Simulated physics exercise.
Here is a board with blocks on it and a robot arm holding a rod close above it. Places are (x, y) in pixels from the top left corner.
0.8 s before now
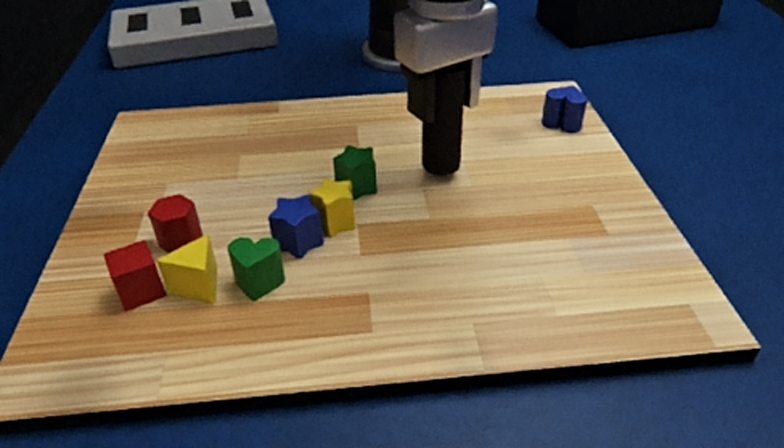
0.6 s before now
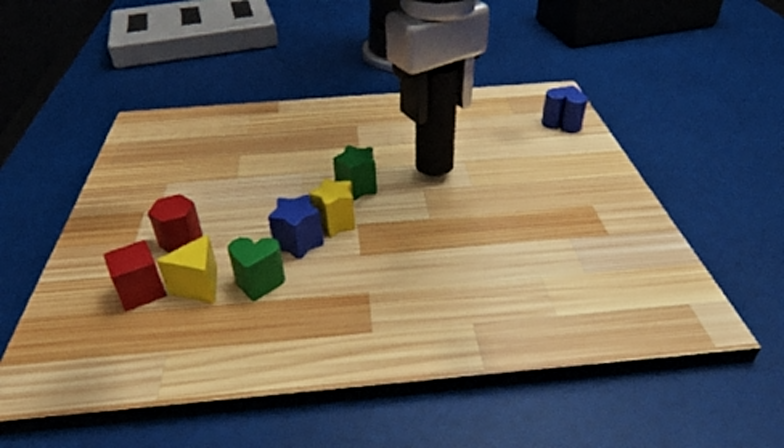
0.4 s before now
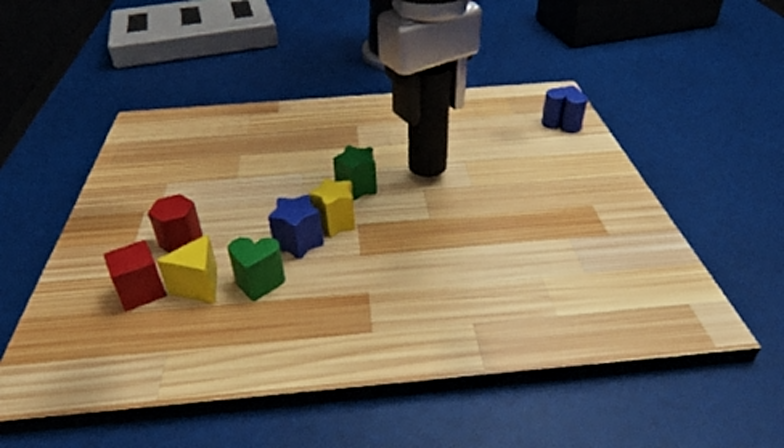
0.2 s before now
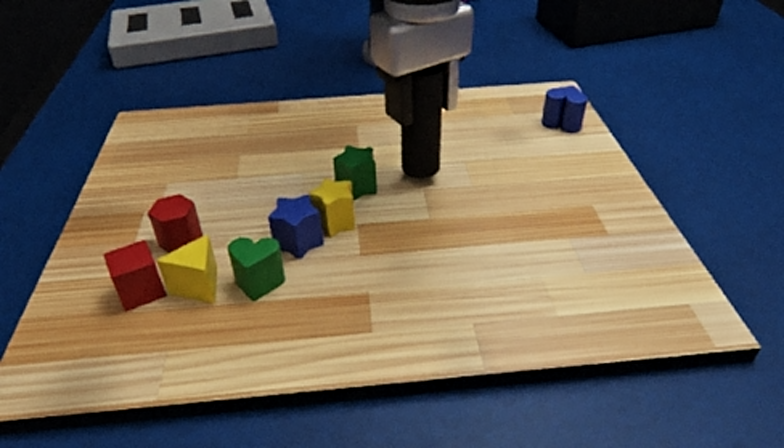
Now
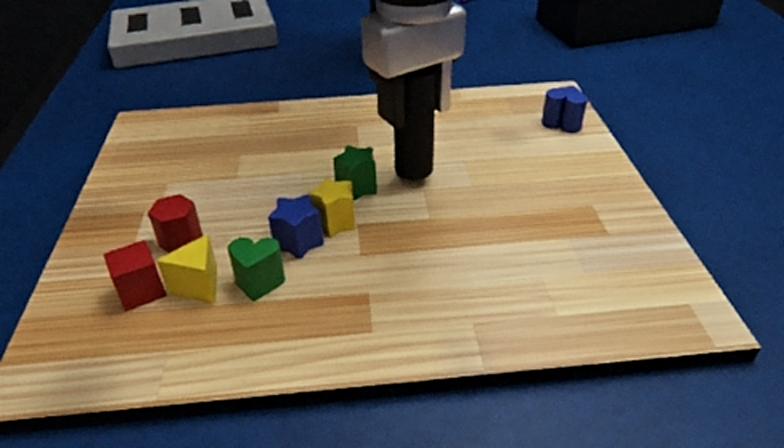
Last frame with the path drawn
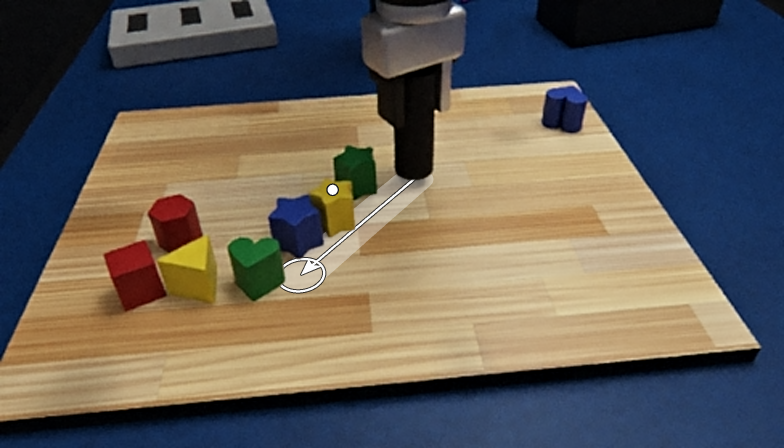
The robot arm's dark rod moves slightly left above the board while the blocks stay still.
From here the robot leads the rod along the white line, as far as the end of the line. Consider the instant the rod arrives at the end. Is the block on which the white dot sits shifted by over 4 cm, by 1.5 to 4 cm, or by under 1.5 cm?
Shift: 1.5 to 4 cm.
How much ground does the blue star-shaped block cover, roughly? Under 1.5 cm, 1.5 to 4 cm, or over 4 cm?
Displacement: 1.5 to 4 cm.
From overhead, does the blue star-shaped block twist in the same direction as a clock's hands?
I believe not.
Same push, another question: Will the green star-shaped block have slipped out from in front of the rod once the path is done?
Final answer: Yes.
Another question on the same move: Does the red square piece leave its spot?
Going by the path, no.
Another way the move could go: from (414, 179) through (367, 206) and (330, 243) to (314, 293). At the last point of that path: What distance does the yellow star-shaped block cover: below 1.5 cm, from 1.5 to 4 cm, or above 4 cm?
Over 4 cm.
Path on the board, from (414, 179) to (301, 275); the dot is on the yellow star-shaped block.
The first path, step by step. One third of the way, rod at (379, 198); green star-shaped block at (350, 157), turned 30° clockwise.
Two thirds of the way, rod at (342, 229); blue star-shaped block at (276, 213), turned 25° anticlockwise; yellow star-shaped block at (308, 194), turned 40° clockwise; green star-shaped block at (350, 157), turned 30° clockwise.
At the end, rod at (299, 264); red square piece in place; green heart block at (244, 252); blue star-shaped block at (272, 213), turned 25° anticlockwise; yellow star-shaped block at (306, 195), turned 50° clockwise; green star-shaped block at (350, 157), turned 30° clockwise.
